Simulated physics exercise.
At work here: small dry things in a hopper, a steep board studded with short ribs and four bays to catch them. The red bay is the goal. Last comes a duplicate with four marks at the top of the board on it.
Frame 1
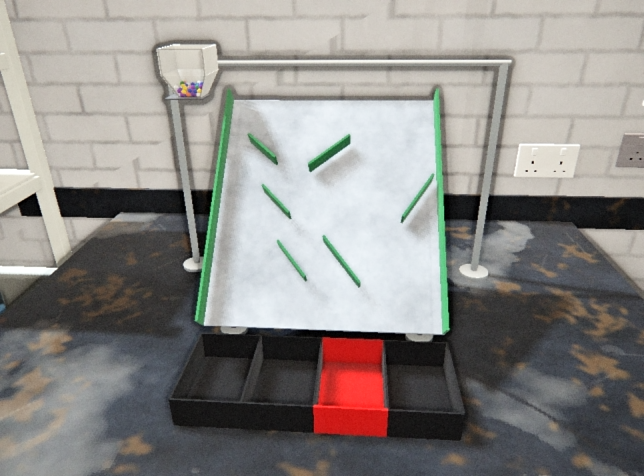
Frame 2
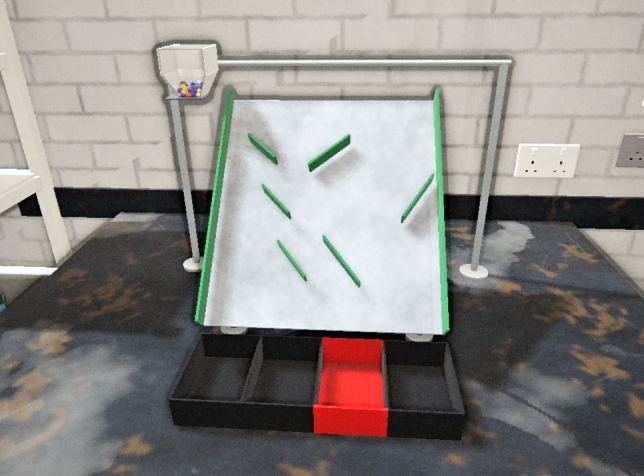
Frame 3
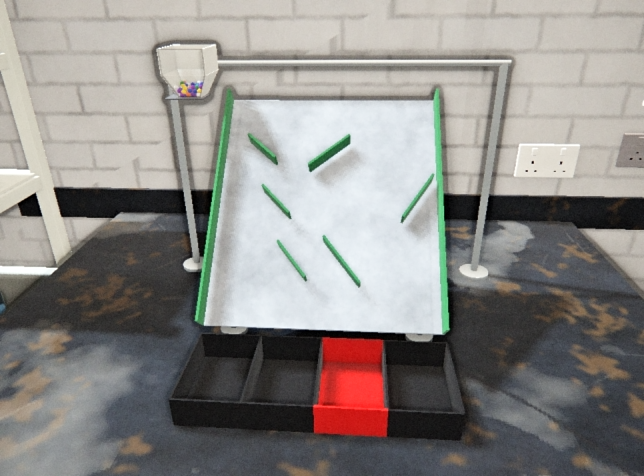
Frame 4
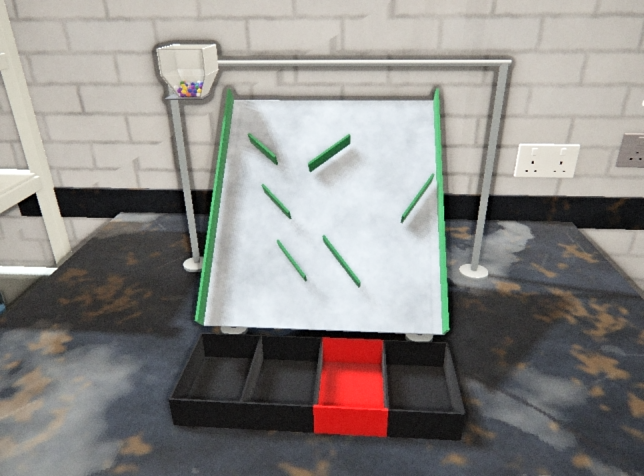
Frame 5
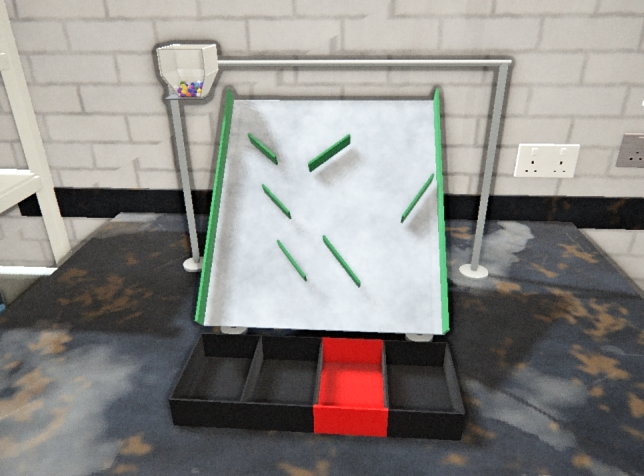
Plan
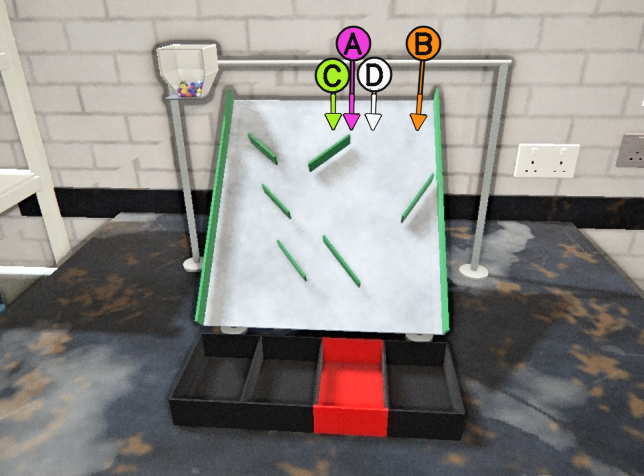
On a dark patterned surface before a white brick wall, a small hopper of colourful beads sits at the upper left of a steep, green-ribbed board above four bays, one of them red, and nothing visibly moves.
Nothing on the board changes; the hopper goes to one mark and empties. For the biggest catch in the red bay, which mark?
The best mark is C.
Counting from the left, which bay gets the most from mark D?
The fourth.
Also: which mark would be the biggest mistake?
D.
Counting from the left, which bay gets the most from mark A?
The third.
On the marked copy, mark A meets the board at (351, 123); mark B meets the board at (417, 124); mark C meets the board at (333, 123); mark D meets the board at (373, 124).
Choosing A, about half in the red bay, about a third in other bays, a small part outside the box.
Choosing B, about half in the red bay, about a third in other bays, a small part held on the board, a stray few outside the box.
Choosing C, most in the red bay, a small part in other bays, a small part outside the box.
Choosing D, about a quarter in the red bay, about half in other bays, a small part outside the box.
